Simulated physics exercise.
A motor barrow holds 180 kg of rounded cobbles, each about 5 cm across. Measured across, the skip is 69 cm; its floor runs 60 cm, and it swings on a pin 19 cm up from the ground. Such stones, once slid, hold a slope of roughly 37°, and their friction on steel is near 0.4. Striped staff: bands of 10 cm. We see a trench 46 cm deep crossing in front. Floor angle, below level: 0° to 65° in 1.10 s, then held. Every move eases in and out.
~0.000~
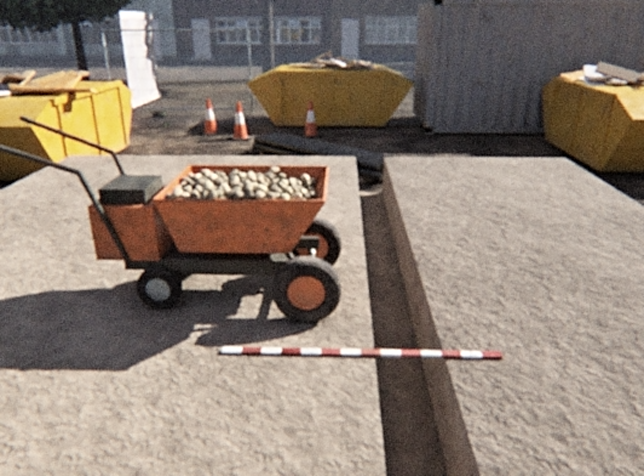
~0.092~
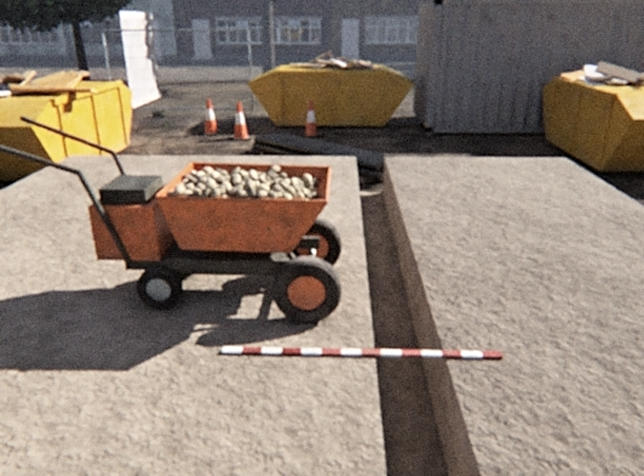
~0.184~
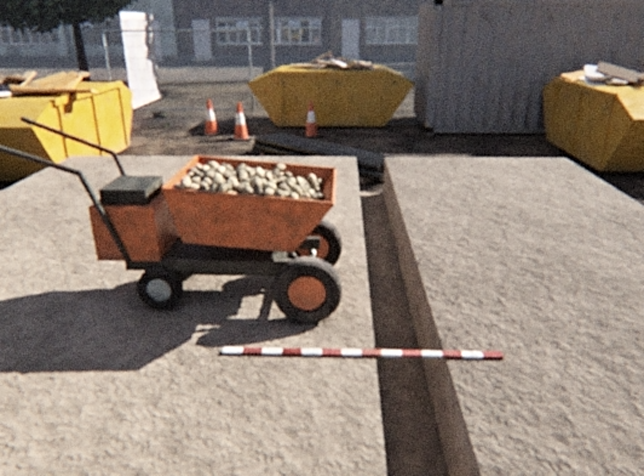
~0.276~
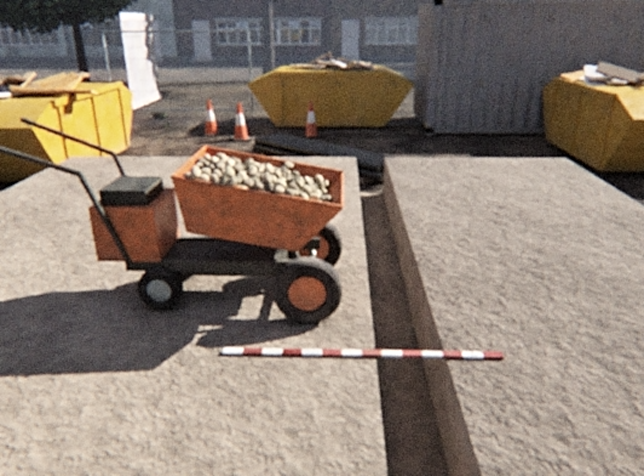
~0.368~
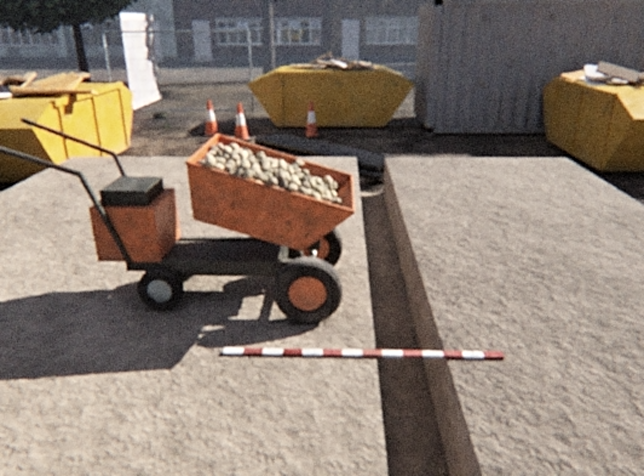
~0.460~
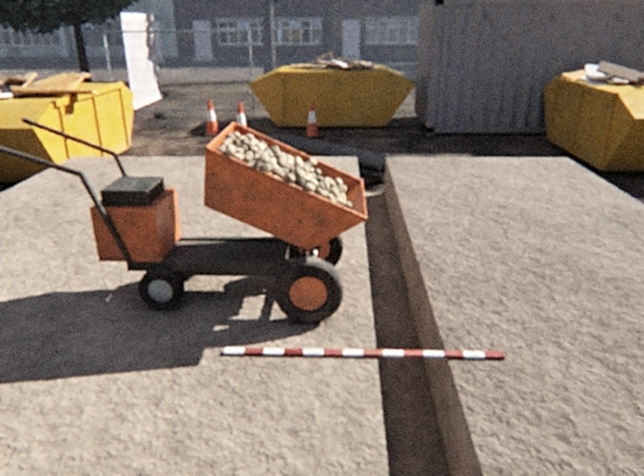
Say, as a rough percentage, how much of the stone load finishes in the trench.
Roughly 38 out of 100.
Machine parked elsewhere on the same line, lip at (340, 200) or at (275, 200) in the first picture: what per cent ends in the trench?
Roughly 25 per cent, then 75 per cent.
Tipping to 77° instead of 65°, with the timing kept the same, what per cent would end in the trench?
Trench share: Approx. 50%.
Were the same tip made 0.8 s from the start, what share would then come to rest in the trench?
It would come to roughly 35 per cent.
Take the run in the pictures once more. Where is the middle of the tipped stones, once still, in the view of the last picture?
Roughly at pixel (432, 294).
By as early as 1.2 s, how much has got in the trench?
Around 10 per cent of it, at that instant.
After 0.8 s the floor is at 55°; 100 % in the skip; the foremost stones are at (396, 231).
After 1.2 s the floor is at 65°; 72 % in the skip, 11 % in the trench, 17 % past the trench; the foremost stones are at (484, 300).
After 1.5 s the floor is at 65°; 44 % in the skip, 18 % in the trench, 38 % past the trench; the foremost stones are at (567, 288).
After 3.5 s the floor is at 65°; 23 % in the skip, 38 % in the trench, 39 % past the trench; the foremost stones are past the picture's edge.
